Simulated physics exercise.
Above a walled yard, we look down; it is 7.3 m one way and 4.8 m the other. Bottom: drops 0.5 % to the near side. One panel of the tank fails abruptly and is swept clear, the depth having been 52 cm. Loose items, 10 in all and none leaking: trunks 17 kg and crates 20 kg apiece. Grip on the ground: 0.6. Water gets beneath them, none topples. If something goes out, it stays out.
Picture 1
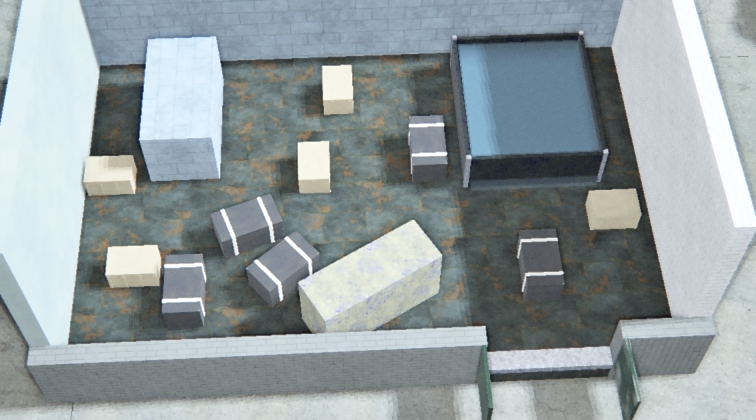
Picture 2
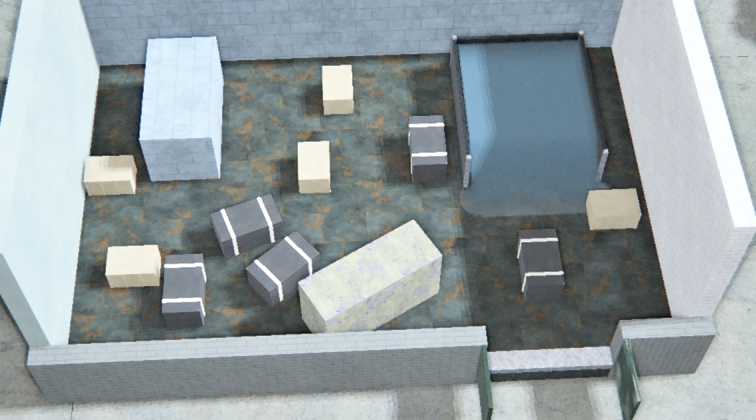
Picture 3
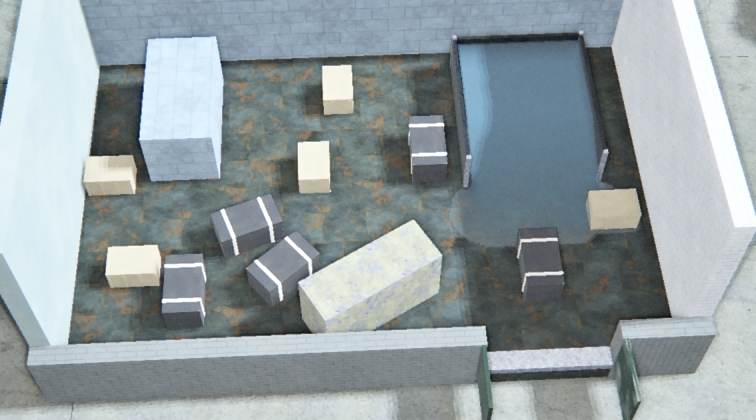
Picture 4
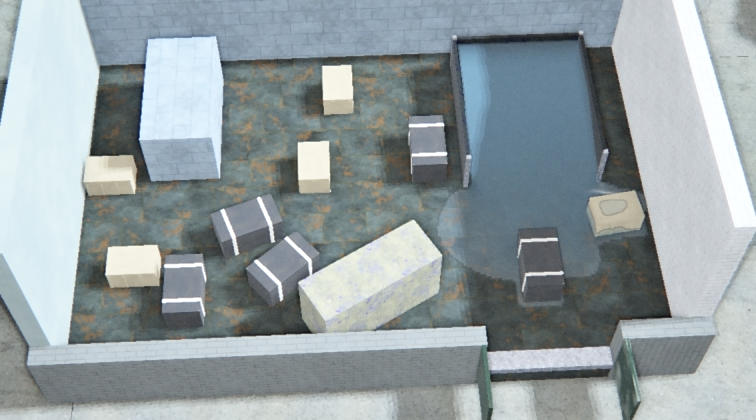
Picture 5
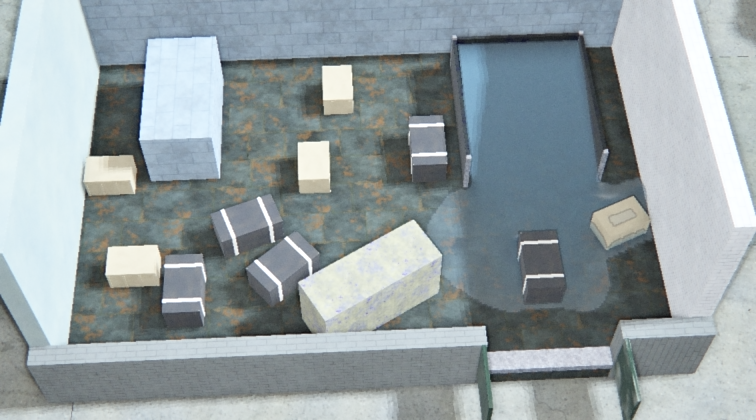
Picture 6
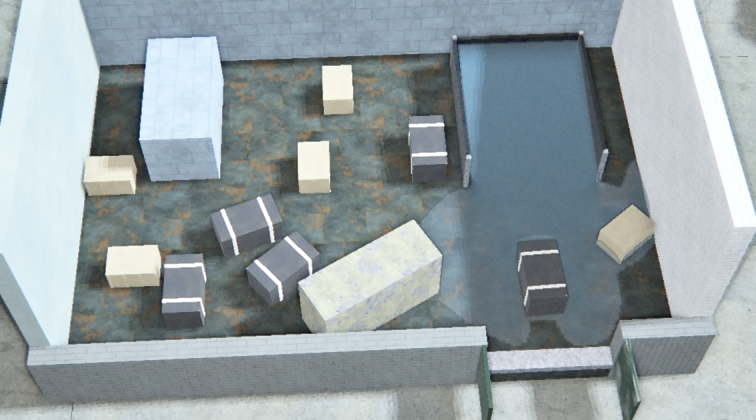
Water spreads from a tank across the yard floor, shifting a tan crate, then a dark trunk.
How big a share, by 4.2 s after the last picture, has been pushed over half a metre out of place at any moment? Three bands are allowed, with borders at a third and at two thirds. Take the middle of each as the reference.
A low fraction is pushed that far, below a third.
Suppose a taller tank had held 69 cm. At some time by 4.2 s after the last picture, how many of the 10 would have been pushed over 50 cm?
That would make 2 of them.
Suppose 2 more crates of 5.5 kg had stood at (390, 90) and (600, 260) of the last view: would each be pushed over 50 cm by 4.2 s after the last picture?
Below, above.
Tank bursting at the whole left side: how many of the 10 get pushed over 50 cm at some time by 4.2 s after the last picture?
Then 8.
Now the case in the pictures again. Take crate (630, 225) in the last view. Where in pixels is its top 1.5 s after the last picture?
Around (649, 296).
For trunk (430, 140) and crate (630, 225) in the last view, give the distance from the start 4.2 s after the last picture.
Going in order, that's 0 cm for one and 150 cm for the other.
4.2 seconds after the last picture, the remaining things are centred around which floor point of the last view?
That lands at roughly (295, 221).
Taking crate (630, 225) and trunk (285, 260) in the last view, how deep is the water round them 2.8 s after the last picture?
I'd put it at 15 cm and 1 cm respectively.
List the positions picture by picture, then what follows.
The first picture shows a crate at (615, 202), on the bottom; a trunk at (542, 257), on the bottom; 3.4 m2 under water; 0 of 10 have shifted.
The second picture shows a crate at (615, 202), on the bottom; a trunk at (542, 257), on the bottom; water covers 4.2 m2; 0 of 10 have shifted.
The third picture shows a crate at (615, 203) rests on the ground; a trunk at (542, 257) rests on the ground; 5.2 m2 under water; 0 of 10 have shifted.
The fourth picture shows a crate at (617, 207), on the bottom, 7 cm from its start; a trunk at (542, 257), on the bottom; water covers 6.2 m2; 1 of 10 have shifted.
The fifth picture shows a crate at (622, 216), on the bottom, 22 cm from its start; a trunk at (542, 259), on the bottom, 4 cm from its start; water covers 7.5 m2; 1 of 10 have shifted.
The sixth picture shows a crate at (628, 227), on the bottom, 39 cm from its start; a trunk at (543, 269) rests on the ground, 21 cm from its start; 8.8 m2 under water; 2 of 10 have shifted.
Then, 0.4 s after the last picture 2 of 10 are over 50 cm from their spots; 0 afloat.
Then, 1.5 s after the last picture 2 of 10 are over 50 cm from their spots; 1 afloat.
Then, 2.8 s after the last picture 2 of 10 are over 50 cm from their spots; 1 afloat.
Then, 4.2 s after the last picture 2 of 10 are over 50 cm from their spots, and 2 have been at some point; 1 afloat.
